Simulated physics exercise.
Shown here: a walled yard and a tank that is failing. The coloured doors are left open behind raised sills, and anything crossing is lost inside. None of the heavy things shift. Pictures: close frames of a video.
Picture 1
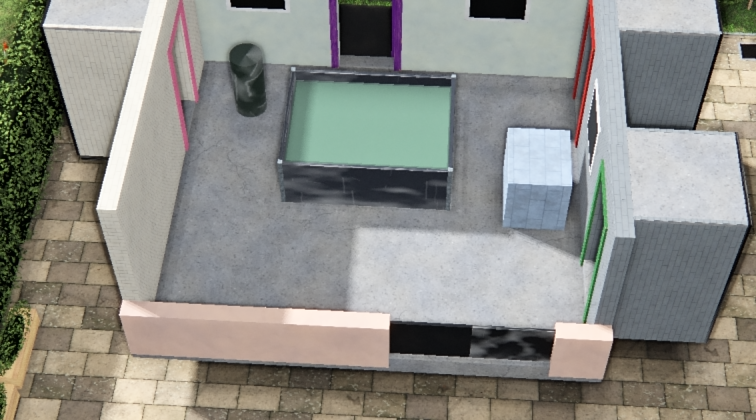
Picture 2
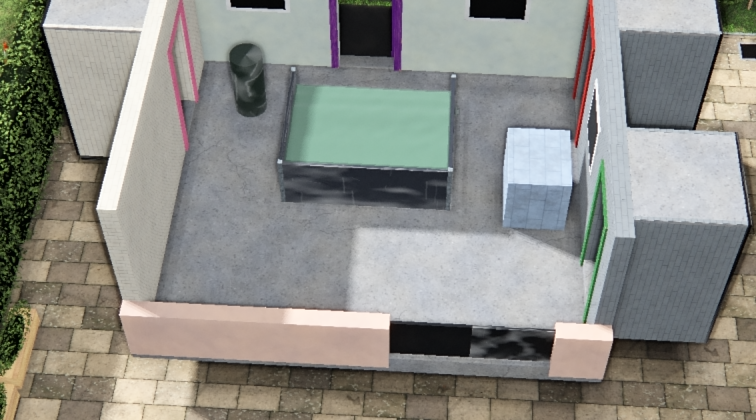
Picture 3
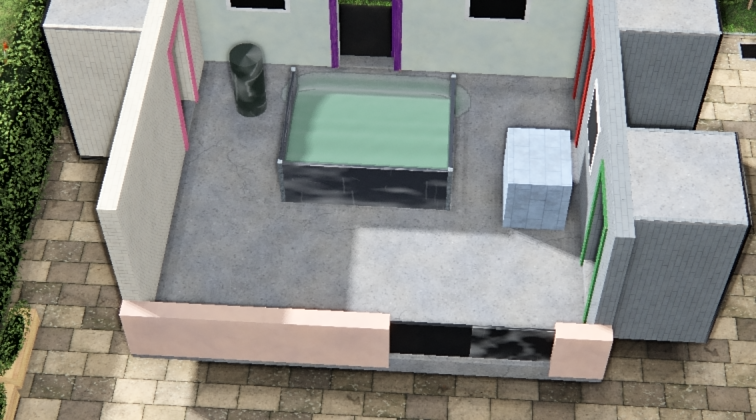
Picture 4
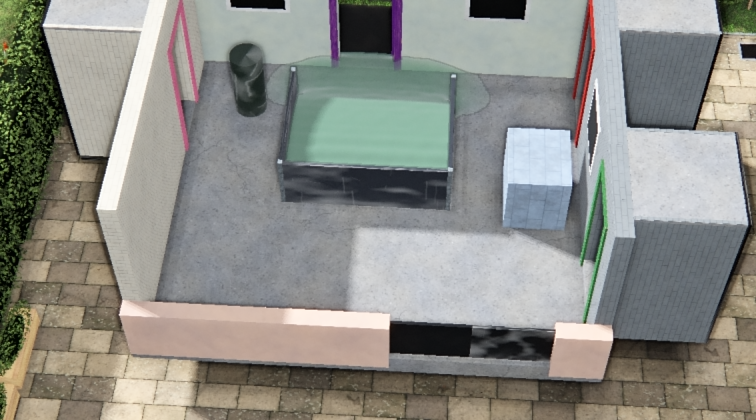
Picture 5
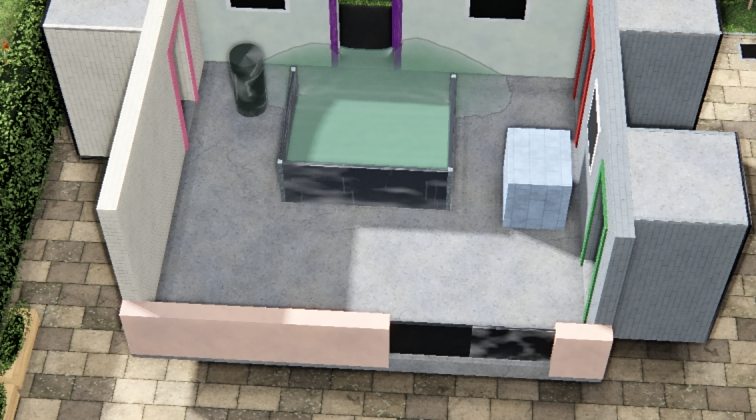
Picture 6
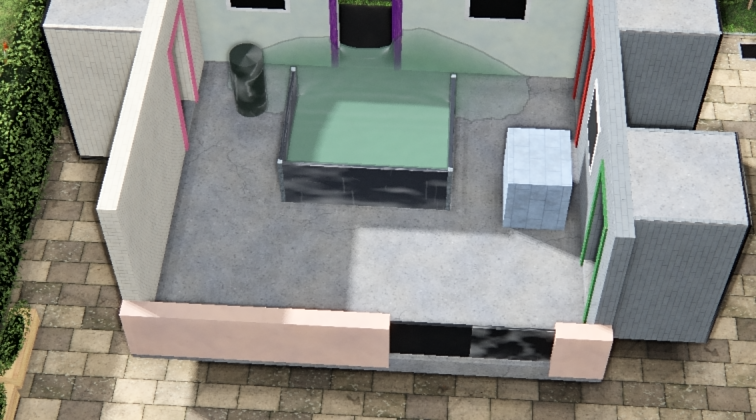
An open tank of green water stands near the middle of a grey-floored walled yard, seen from high above. A dark cylinder is at its left and a pale blue block at its right, with pink, purple, red and green doorways around the walls. Water pours from the tank's far side, spreading in a thin sheet across the floor to both sides, while the camera stays still.
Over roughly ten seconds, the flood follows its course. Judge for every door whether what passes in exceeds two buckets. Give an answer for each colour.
My prediction: The pink door passes two buckets of inflow. The purple door passes two buckets of inflow. The red door passes two buckets of inflow. The green door stays within two buckets of inflow.
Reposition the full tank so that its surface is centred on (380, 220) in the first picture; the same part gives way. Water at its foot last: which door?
The door marked green.
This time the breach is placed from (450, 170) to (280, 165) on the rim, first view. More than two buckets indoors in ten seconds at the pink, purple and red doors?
The pink door tops the limit, the purple door tops the limit and the red door tops the limit.
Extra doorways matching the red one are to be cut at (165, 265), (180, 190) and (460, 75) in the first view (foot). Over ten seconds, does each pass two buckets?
In order: Falls short, falls short, exceeds it.
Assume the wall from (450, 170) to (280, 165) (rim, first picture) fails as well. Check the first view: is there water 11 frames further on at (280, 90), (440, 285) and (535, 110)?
Spot one ends up untouched by the spill, spot two deluged, spot three untouched by the spill.
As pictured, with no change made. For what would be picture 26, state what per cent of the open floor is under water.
Estimate: Near 65 %.
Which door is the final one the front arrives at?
It's the one in green.
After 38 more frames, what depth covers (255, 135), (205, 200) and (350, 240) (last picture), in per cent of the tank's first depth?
Approx. values, in order: 4 %, 4 %, 2 %.
A moment on, water covers 25 % of the floor; the pink door wet at the sill, nothing in, the purple door far over two buckets in, the red door under two buckets in, the green door not reached.
Next, water covers 40 % of the floor; the pink door under two buckets in, the purple door far over two buckets in, the red door far over two buckets in, the green door not reached.
Then, water covers 65 % of the floor; the pink door over two buckets in, the purple door far over two buckets in, the red door far over two buckets in, the green door wet at the sill, nothing in.
Later, water covers 90 % of the floor; the pink door over two buckets in, the purple door far over two buckets in, the red door far over two buckets in, the green door wet at the sill, nothing in.
In the end, water covers 100 % of the floor; the pink door over two buckets in, the purple door far over two buckets in, the red door far over two buckets in, the green door wet at the sill, nothing in.
